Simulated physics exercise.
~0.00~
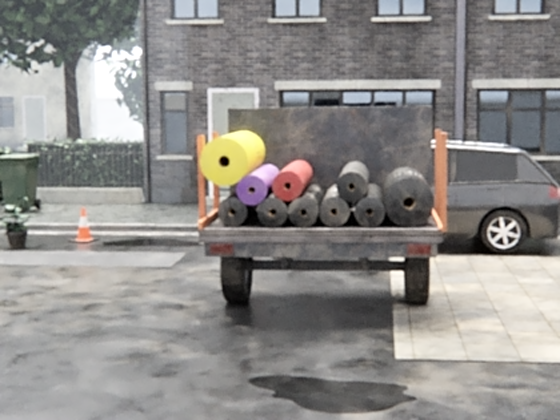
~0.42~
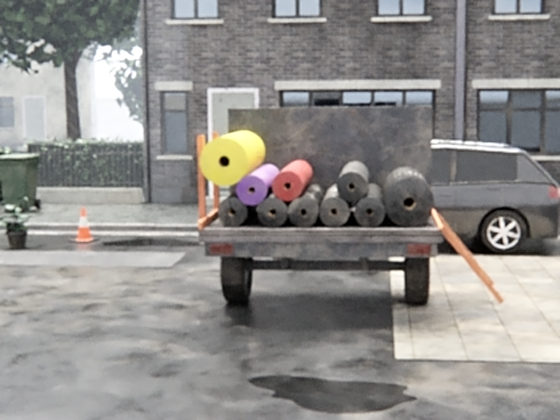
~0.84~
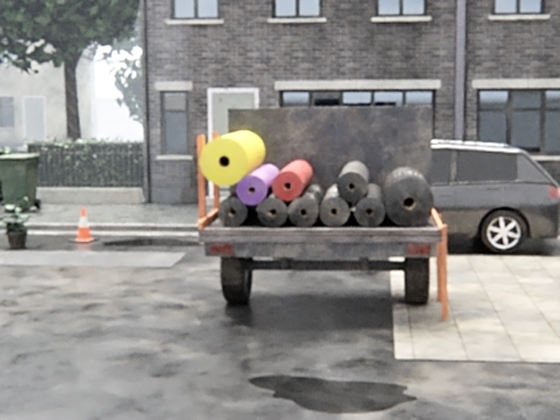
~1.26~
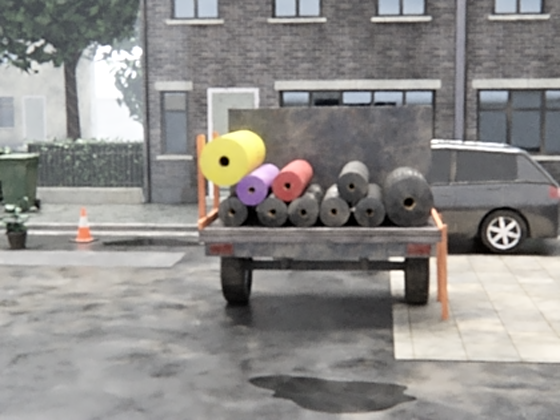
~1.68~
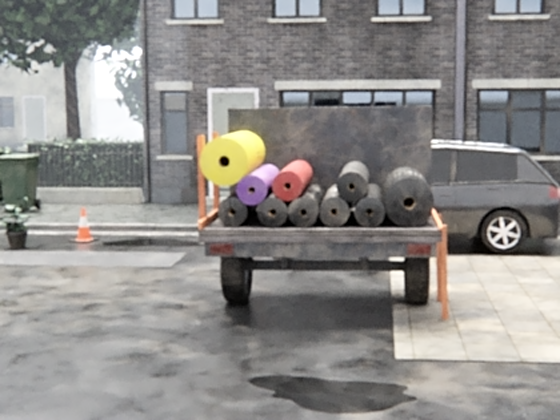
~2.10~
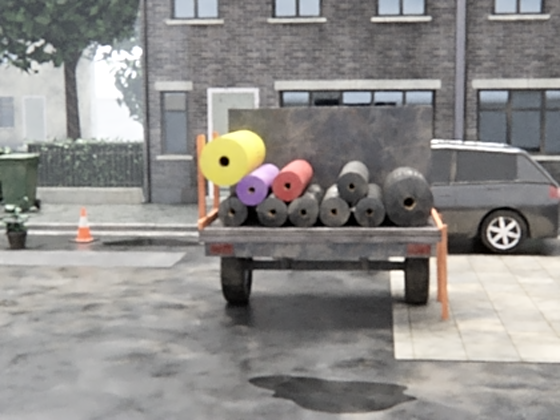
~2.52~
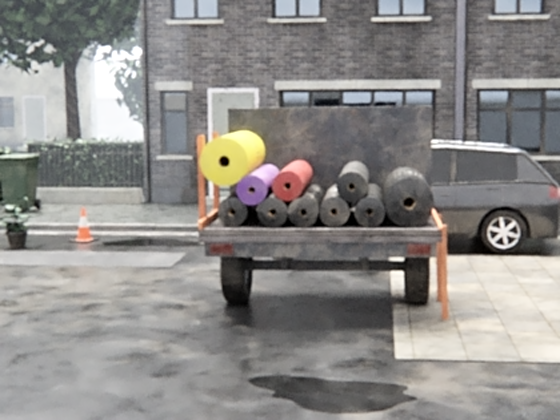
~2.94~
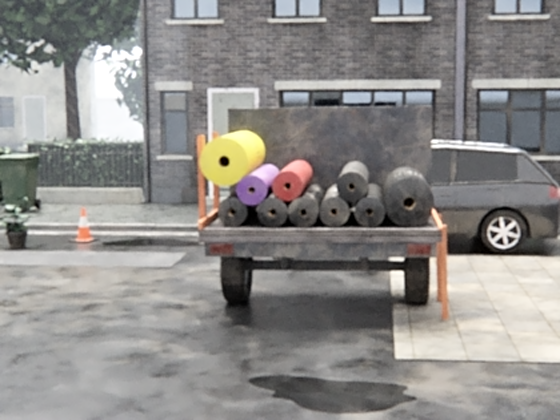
On a wet paved yard in front of a brick building, a farm trailer stands parked with its back to the viewer, a dark car behind it to the right. Its deck carries a stack of rolls with their ends showing, mostly black, with a large yellow one at the left and a purple and a red one beside it. The orange posts on the right edge swing outward and down. They come to hang below the deck, while those on the left stay upright. None of the rolls shifts, and the whole load remains stacked on the trailer.
